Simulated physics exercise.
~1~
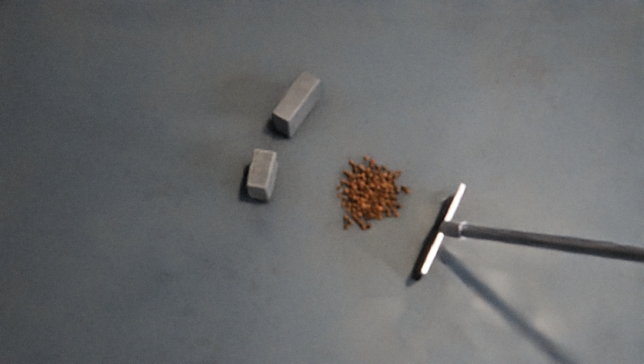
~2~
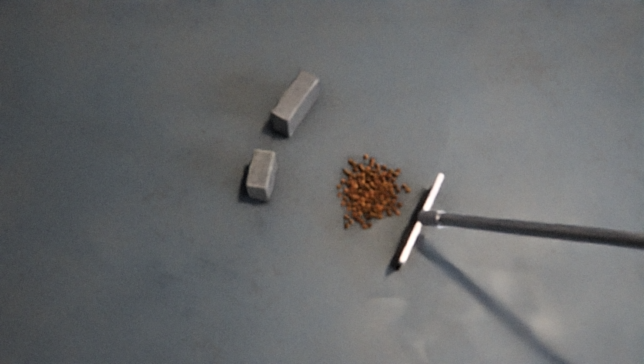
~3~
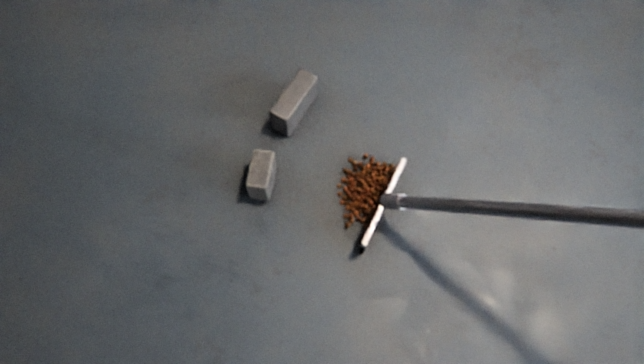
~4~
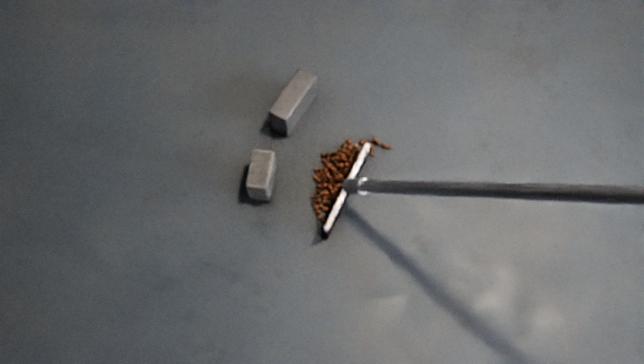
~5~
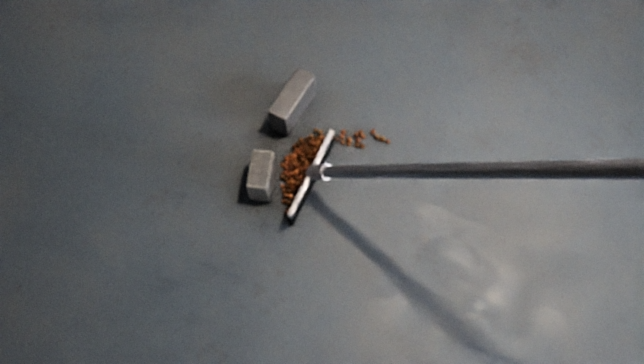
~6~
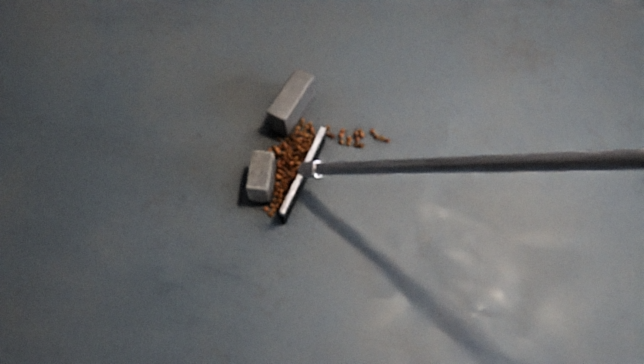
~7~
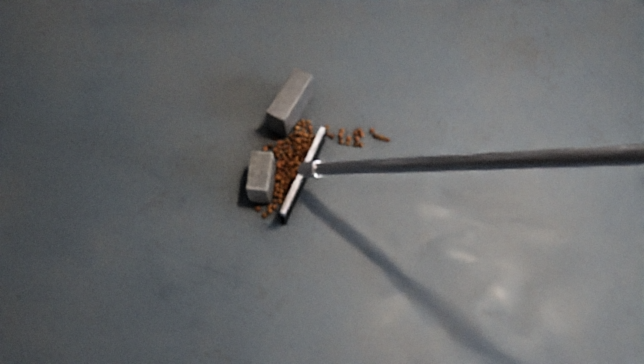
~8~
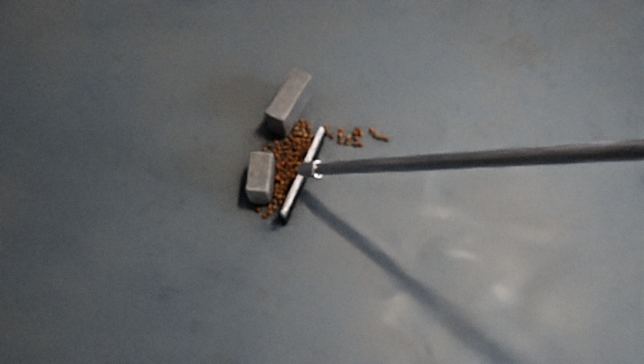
On a grey floor, a squeegee pushes brown pieces left against two grey blocks and stops, most held up before them.
